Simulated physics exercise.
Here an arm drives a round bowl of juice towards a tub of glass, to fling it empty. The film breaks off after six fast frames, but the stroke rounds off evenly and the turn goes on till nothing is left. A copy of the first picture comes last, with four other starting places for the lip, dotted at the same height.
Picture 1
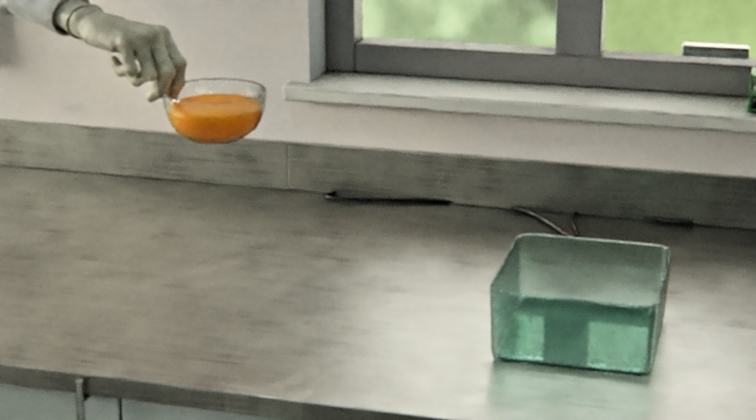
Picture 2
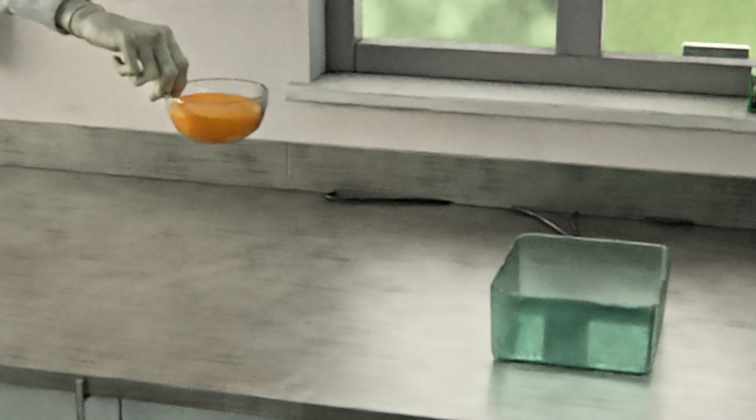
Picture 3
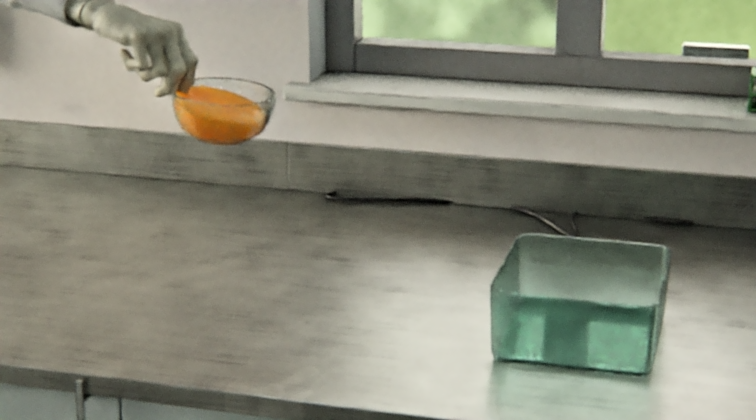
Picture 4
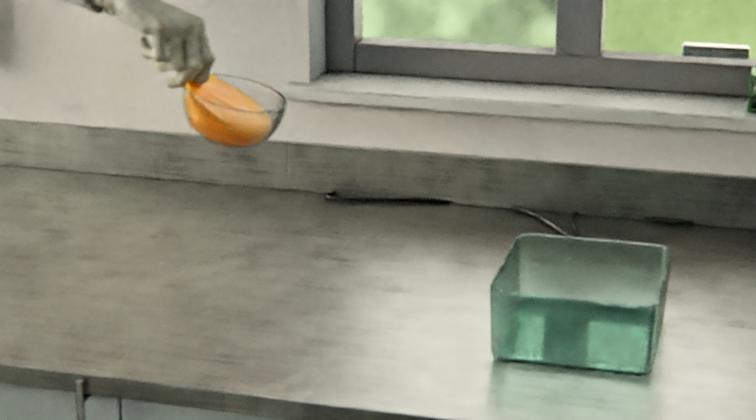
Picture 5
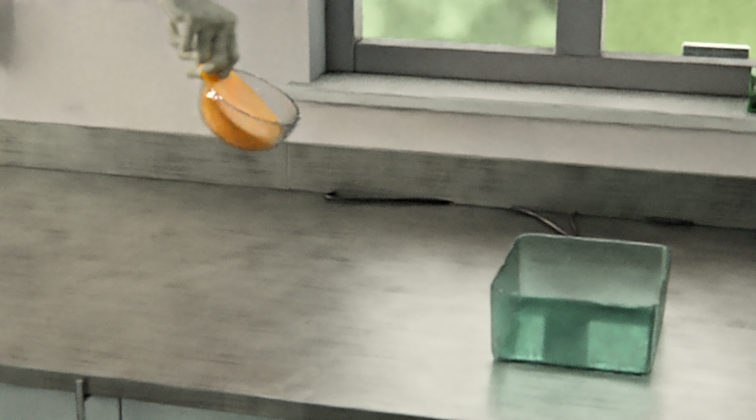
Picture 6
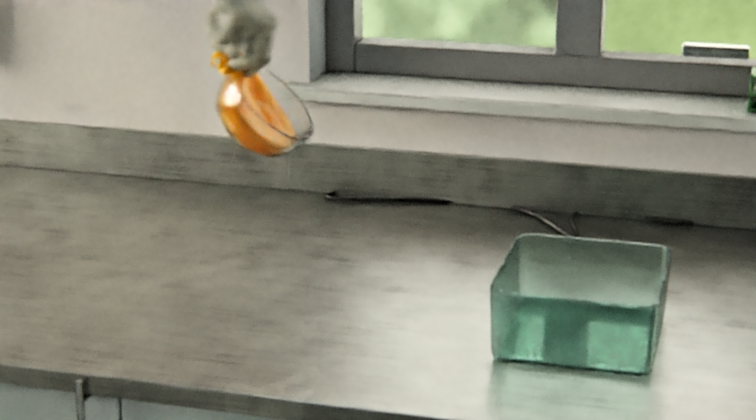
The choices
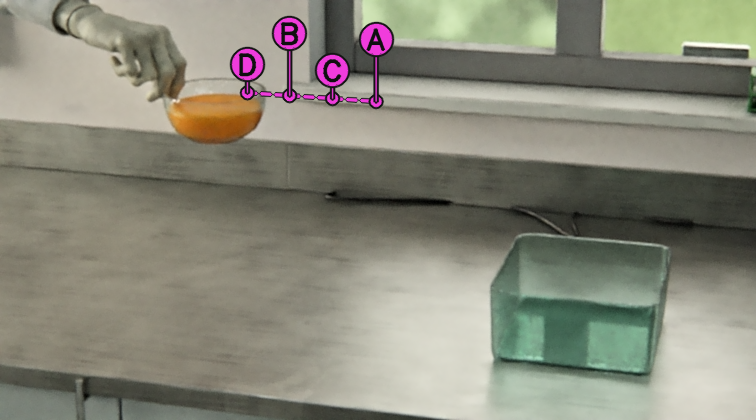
A pale, greyish hand at the upper left holds a round clear bowl of orange juice above a long grey counter, seen from slightly above with a window behind. A greenish glass tub, partly filled with green liquid, sits still at the right, near a thin dark cable. The hand moves a short way right, tilting the bowl steadily more steeply rightward while the juice rides up its left side to the rim, and the camera stays still.
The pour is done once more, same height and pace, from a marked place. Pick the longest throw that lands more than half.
The answer is place C.
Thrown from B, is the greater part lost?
Yes, it does.
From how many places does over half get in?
Two.
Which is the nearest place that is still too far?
It is B.
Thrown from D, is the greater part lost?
Yes.
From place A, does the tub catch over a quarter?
Yes, clearly.
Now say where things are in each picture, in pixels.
Upright, lip at (261, 93); tub from (491, 357) to (652, 375); nothing has left yet, in the first picture.
Upright, lip at (263, 94); nothing has left yet, in the second picture.
Tipped about 5°, lip at (270, 98); nothing has left yet, in the third picture.
Tipped about 14°, lip at (282, 107); juice is over the rim, down to (197, 79), in the fourth picture.
Tipped about 27°, lip at (296, 120); juice is over the rim, down to (219, 75), in the fifth picture.
Tipped about 43°, lip at (309, 135); juice is over the rim, down to (245, 71), in the sixth picture.
On the marked copy, A at (376, 101); B at (289, 95); C at (332, 98); D at (247, 92).
For place A, about 66 % lands in the tub, 15 % falls short and 19 % goes beside or beyond.
For place B, about 12 % lands in the tub, 85 % falls short and 3 % goes beside or beyond.
For place C, about 67 % lands in the tub, 14 % falls short and 19 % goes beside or beyond.
For place D, about 1 % lands in the tub, 95 % falls short and 4 % goes beside or beyond.
